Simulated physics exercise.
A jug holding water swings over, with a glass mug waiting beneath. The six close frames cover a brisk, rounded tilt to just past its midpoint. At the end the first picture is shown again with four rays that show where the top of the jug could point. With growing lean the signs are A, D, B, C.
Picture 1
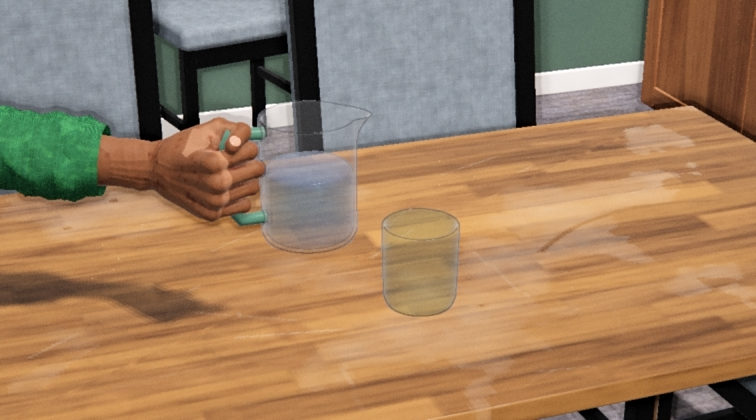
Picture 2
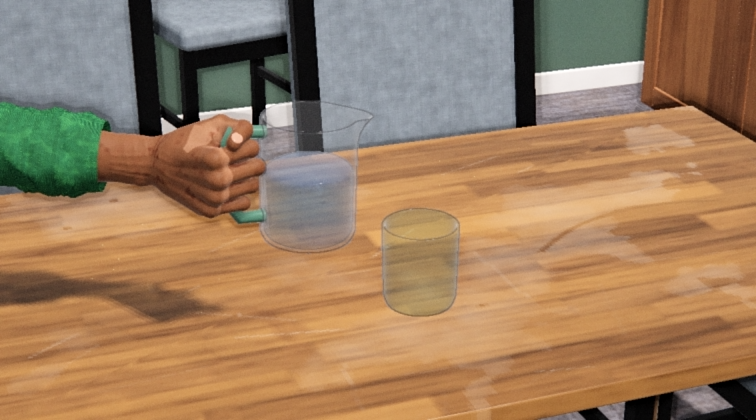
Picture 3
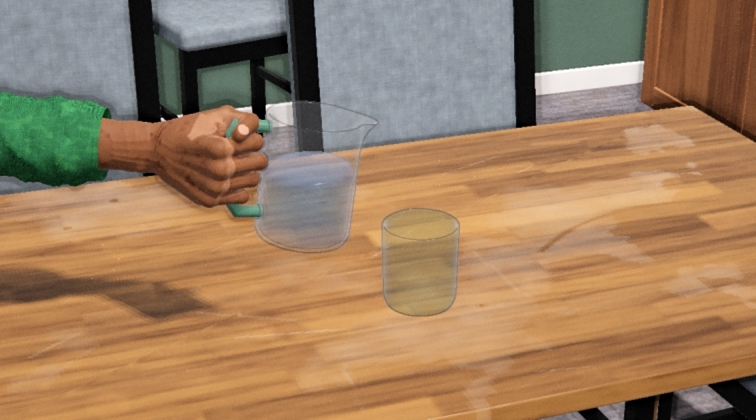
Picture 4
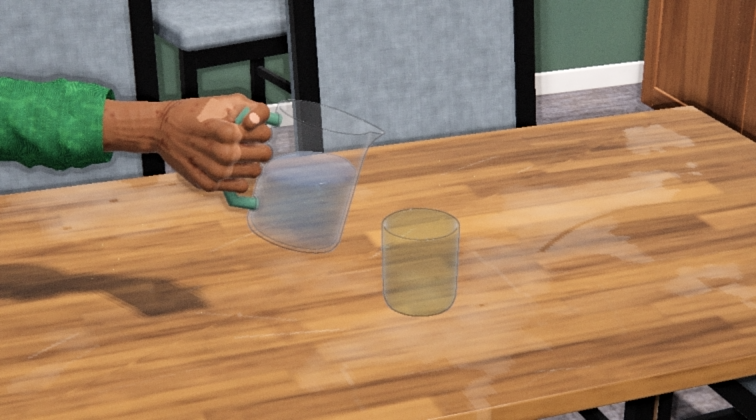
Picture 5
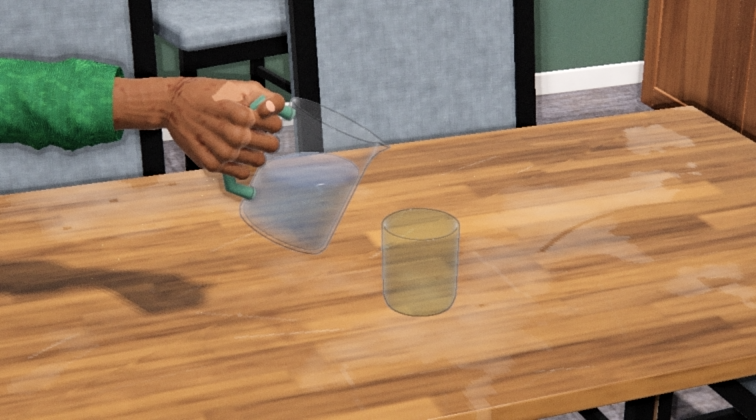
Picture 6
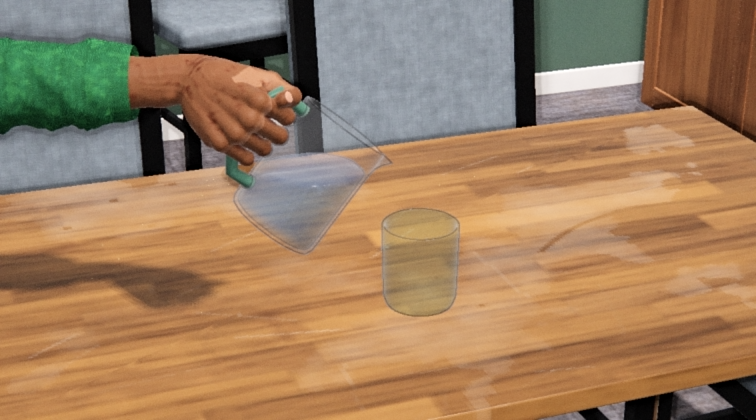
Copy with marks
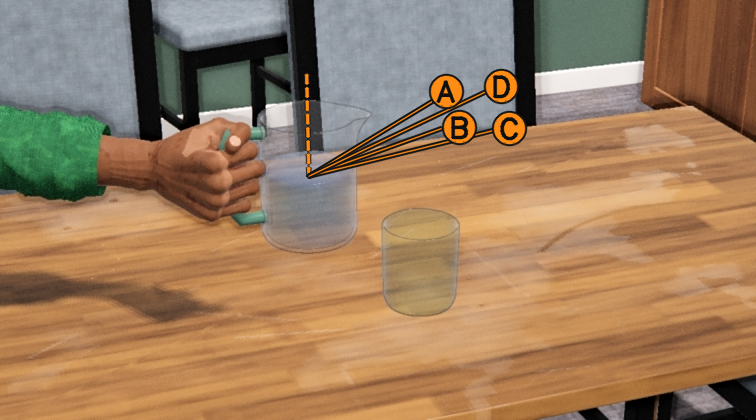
To begin with, a hand in a green sleeve holds a clear jug of bluish water nearly upright by its green handle, beside a yellowish glass on a wooden table. The hand then tilts the jug steadily to the right, its lip lowering toward the glass while the water stays inside.
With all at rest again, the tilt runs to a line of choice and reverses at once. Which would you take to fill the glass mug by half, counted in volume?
Use line D.
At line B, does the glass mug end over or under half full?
Over.
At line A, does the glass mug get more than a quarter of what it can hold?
Yes, clearly.
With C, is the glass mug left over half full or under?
Over.
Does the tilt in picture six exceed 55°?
No, it does not.
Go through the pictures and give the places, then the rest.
Upright, lip at (369, 112); rim of the glass mug round (421, 223); nothing has left yet.
Tipped about 2°, lip at (371, 114); nothing has left yet.
Tipped about 8°, lip at (376, 120); nothing has left yet.
Tipped about 17°, lip at (383, 131); nothing has left yet.
Tipped about 28°, lip at (388, 145); nothing has left yet.
Tipped about 40°, lip at (390, 161); nothing has left yet.
On the marked copy, A at (432, 101); B at (441, 128); C at (492, 130); D at (485, 91).
For line A, the glass mug ends with about 33 % of what it can hold.
For line B, the glass mug ends with about 67 % of what it can hold.
For line C, the glass mug ends with about 82 % of what it can hold.
For line D, the glass mug ends with about 50 % of what it can hold.
